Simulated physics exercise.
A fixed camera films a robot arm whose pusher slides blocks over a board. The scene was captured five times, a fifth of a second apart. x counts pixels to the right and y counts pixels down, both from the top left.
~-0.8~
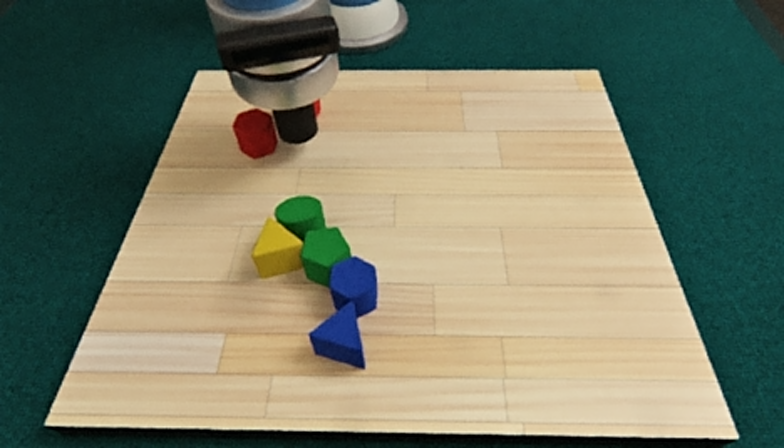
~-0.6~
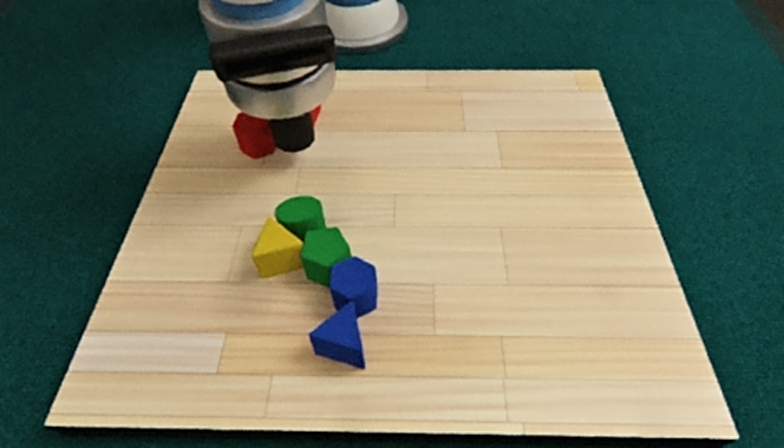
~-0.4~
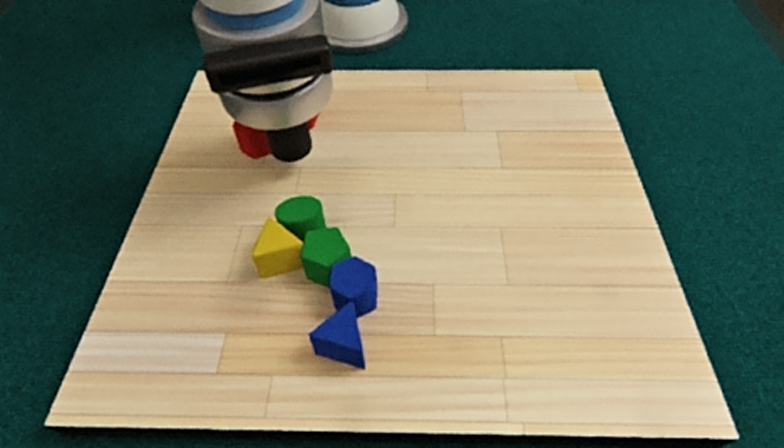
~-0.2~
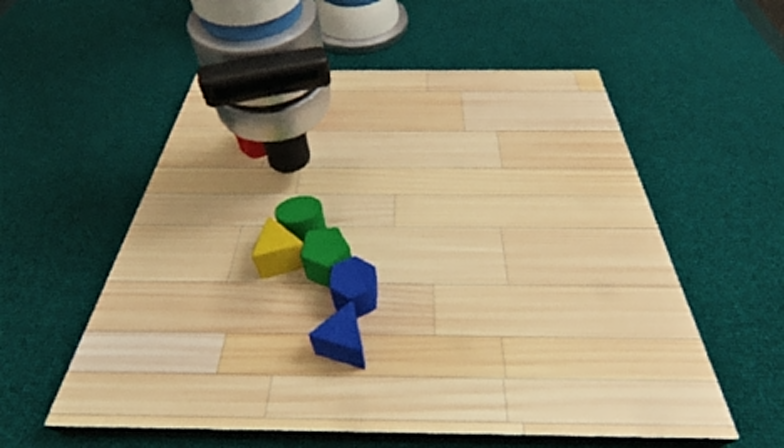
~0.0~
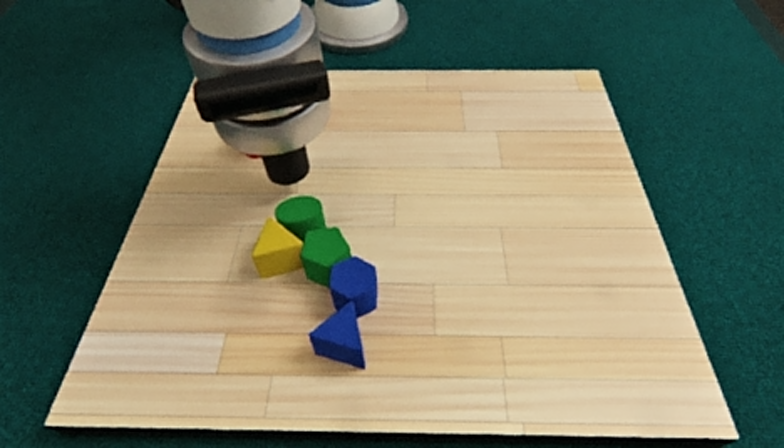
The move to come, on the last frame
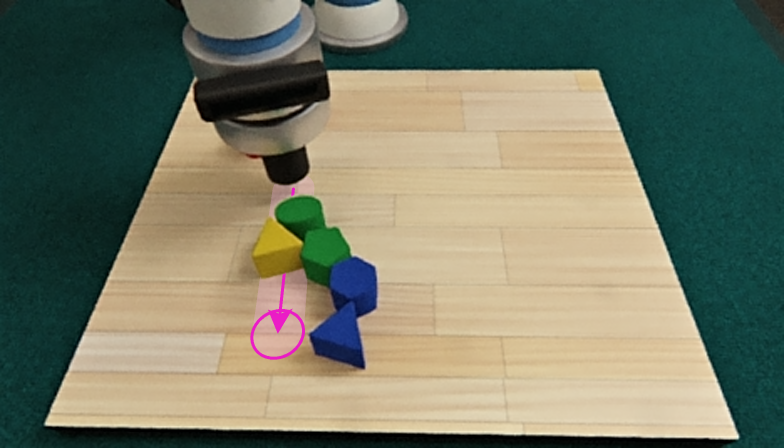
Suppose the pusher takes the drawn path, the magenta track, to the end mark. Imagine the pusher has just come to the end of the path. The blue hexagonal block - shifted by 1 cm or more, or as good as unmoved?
It gets displaced.
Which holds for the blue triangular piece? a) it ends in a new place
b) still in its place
a - it ends in a new place.
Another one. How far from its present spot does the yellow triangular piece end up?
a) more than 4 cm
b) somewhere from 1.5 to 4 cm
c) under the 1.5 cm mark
I choose a.
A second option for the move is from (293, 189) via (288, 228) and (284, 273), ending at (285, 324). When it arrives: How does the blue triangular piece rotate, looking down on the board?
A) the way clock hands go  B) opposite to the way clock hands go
A
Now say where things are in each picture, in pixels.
Tip of the pusher (298, 131), middles of tops, yellow triangular piece (274, 238), green oval block (298, 208), green pentagonal block (324, 245), blue triangular piece (341, 328), blue hexagonal block (353, 276), in the first picture.
Pusher (295, 139), nothing pushed, in the second picture.
Pusher (292, 148), nothing pushed, in the third picture.
Pusher (290, 158), nothing pushed, in the fourth picture.
Pusher (288, 170), yellow triangular piece (274, 238), green oval block (298, 208), green pentagonal block (324, 245), blue triangular piece (341, 328), blue hexagonal block (353, 276), in the fifth picture.
The line goes in a line from (293, 189) to (278, 334).
What follows on the original path. One third of the way, pusher (283, 213); yellow triangular piece (264, 257); green oval block (298, 235); green pentagonal block (327, 258), turned 20° anticlockwise; blue hexagonal block (364, 283).
Two thirds of the way, pusher (277, 263); yellow triangular piece (244, 303), turned 40° clockwise; green oval block (301, 285), turned 30° anticlockwise; green pentagonal block (344, 292), turned 55° anticlockwise; blue triangular piece (344, 333), turned 20° clockwise; blue hexagonal block (395, 294), turned 35° anticlockwise.
At the end, pusher (271, 318); yellow triangular piece (217, 343), turned 100° clockwise; green oval block (311, 334), turned 85° anticlockwise; green pentagonal block (352, 307), turned 95° anticlockwise; blue triangular piece (358, 348), turned 45° clockwise; blue hexagonal block (402, 293), turned 35° anticlockwise.
